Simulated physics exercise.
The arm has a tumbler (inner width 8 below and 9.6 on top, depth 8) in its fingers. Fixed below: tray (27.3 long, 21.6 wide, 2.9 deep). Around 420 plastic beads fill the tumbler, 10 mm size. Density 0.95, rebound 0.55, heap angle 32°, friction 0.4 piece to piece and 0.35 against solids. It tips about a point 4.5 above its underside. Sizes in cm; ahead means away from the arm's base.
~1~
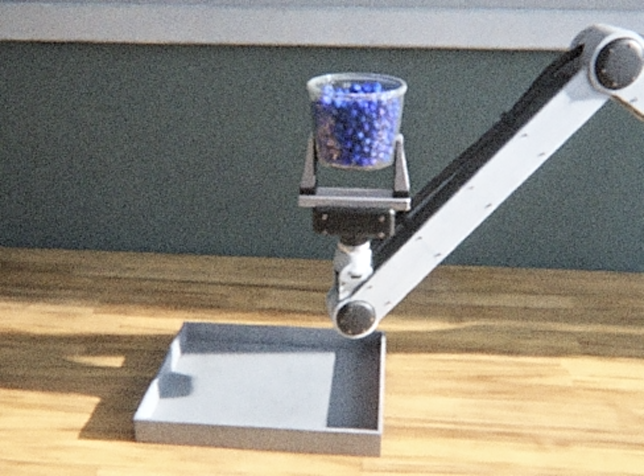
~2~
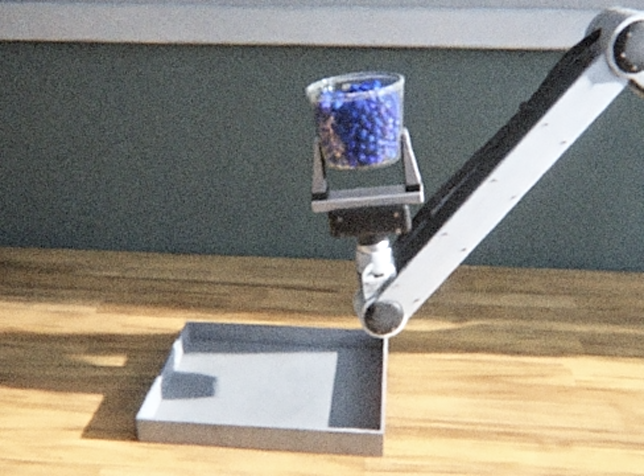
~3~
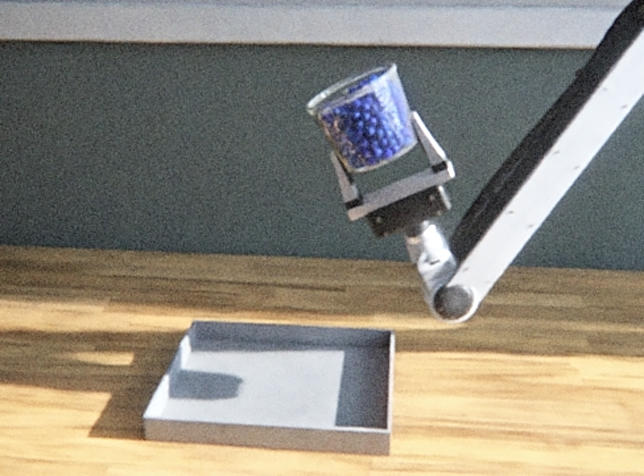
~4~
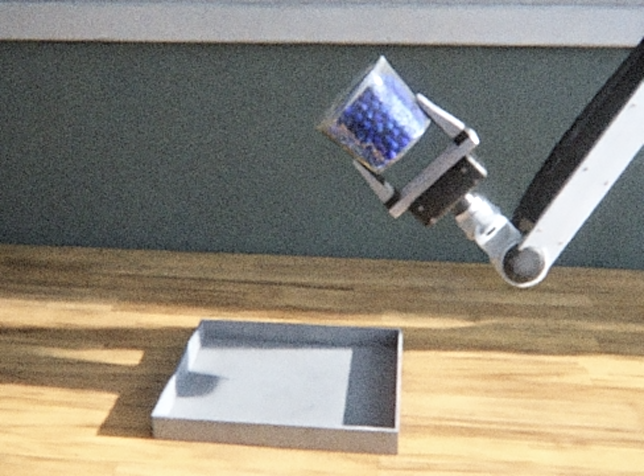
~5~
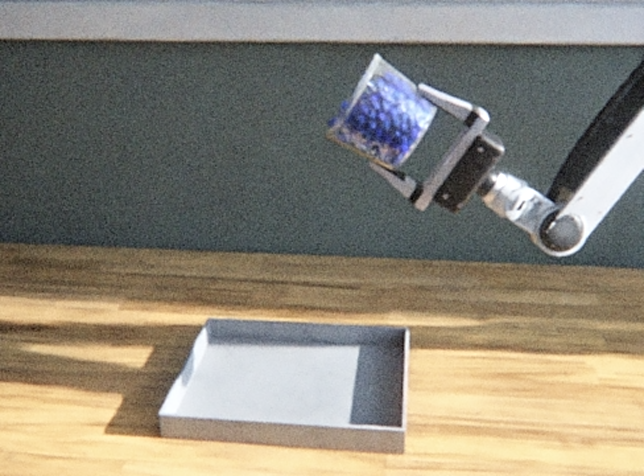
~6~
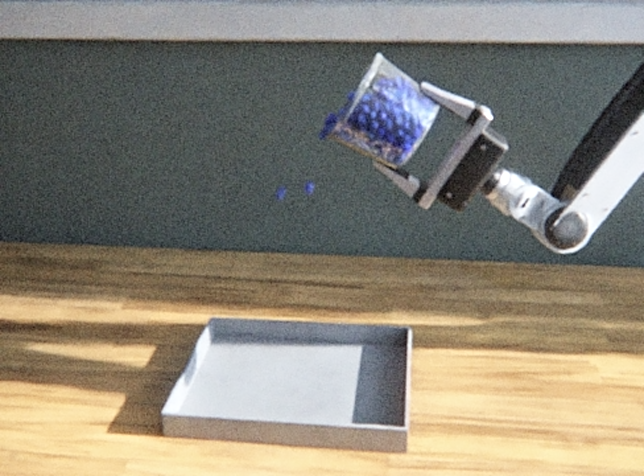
Above a gray tray, a robotic arm tilts a cup leftward and a few blue beads drop out.
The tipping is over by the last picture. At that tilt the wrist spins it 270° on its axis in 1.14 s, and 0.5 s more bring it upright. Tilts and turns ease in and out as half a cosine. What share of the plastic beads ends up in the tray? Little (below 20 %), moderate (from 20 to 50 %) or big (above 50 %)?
Share in the tray: Little (below 20 %).
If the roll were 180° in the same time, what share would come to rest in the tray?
Then about 15 per cent.
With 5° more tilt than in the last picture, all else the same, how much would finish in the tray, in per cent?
It would be near 20 per cent.
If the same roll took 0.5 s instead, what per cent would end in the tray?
It would be near 5 per cent.
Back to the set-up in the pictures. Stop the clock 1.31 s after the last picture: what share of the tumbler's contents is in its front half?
Roughly 55 per cent.
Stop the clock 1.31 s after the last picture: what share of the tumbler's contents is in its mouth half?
Roughly 45 per cent.
Then, 0.66 s after the last picture, tipped 59°, highest piece 39 above the table; 390 in the tumbler, 13 in the tray, 1 on the table or floor, 19 in flight or on a rim.
Then, 1.31 s after the last picture, tipped 43°, highest piece 38 above the table; 358 in the tumbler, 50 in the tray, 3 on the table or floor, 12 in flight or on a rim.
Then, 1.84 s after the last picture, upright, highest piece 40 above the table; 357 in the tumbler, 61 in the tray, 5 on the table or floor.
Then, 2.54 s after the last picture, upright, highest piece 40 above the table; 357 in the tumbler, 61 in the tray, 5 on the table or floor.
Final count, 357 in the tumbler, 61 in the tray, 5 on the table or floor. That is 14 % in the tray.
